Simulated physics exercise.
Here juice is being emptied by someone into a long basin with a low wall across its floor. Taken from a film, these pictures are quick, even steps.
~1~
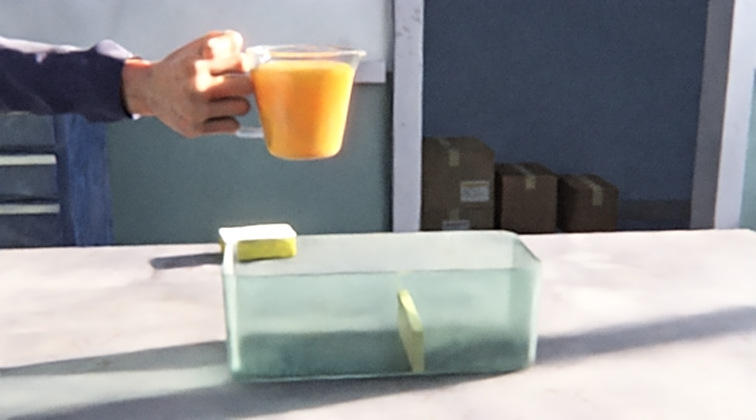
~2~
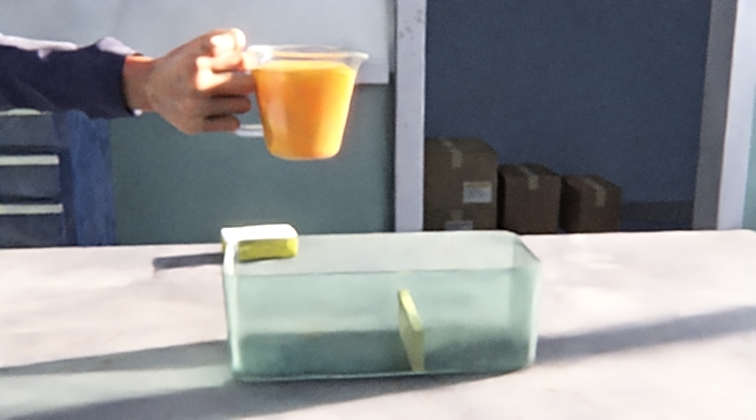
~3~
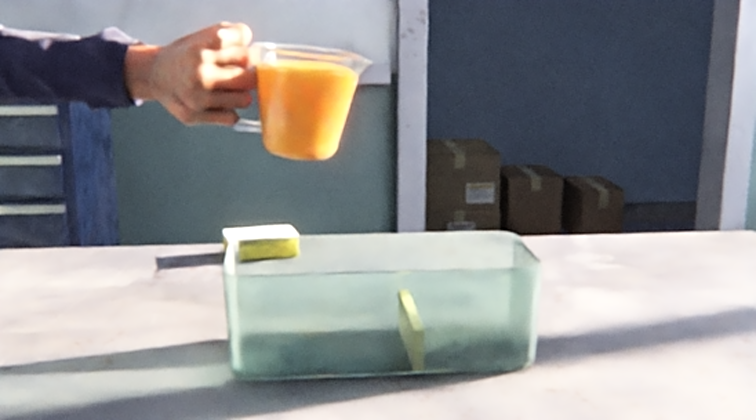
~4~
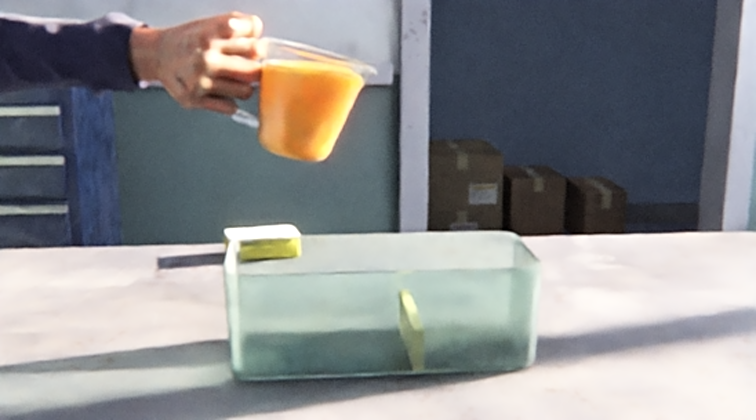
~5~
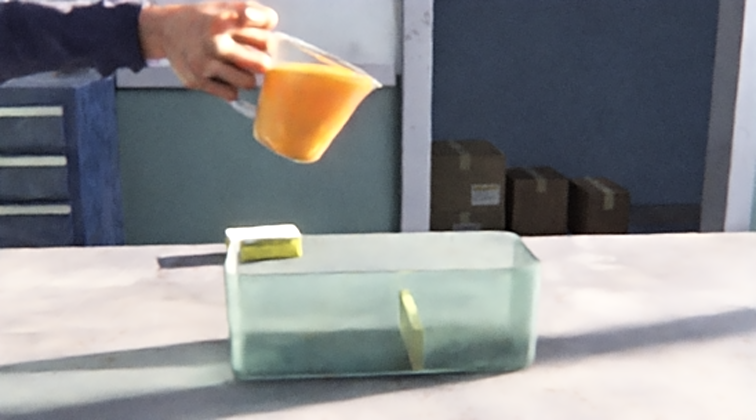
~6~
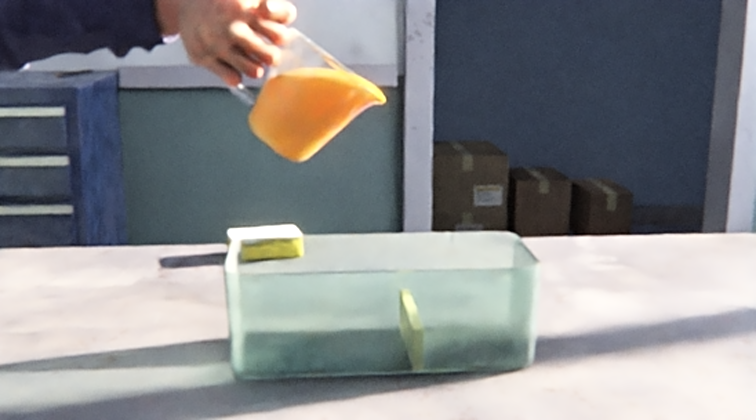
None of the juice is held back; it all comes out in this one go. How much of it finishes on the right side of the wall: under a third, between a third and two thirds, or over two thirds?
Between a third and two thirds.
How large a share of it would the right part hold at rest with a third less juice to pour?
Best guess: Around 25 %.
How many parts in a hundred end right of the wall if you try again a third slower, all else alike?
It comes to 70 per cent or so.
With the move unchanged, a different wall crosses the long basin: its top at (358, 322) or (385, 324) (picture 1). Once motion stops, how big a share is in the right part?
Roughly 85 % and then 80 %.
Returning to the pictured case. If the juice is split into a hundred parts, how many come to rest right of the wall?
Close to 45 per cent.
A moment on, the measuring jug is tipped right over and 32 per cent is still to pour, 1 is left of the wall and 30 right of it.
Next, the measuring jug is tipped right over and 1 per cent is still to pour, 42 is left of the wall and 46 right of it.
Then the measuring jug is tipped right over and 0 per cent is still to pour, 51 is left of the wall and 44 right of it.
Later the measuring jug is tipped right over and 0 per cent is still to pour, 51 is left of the wall and 45 right of it.
At rest 51 per cent lies left of the wall, 45 right of it and 4 outside.
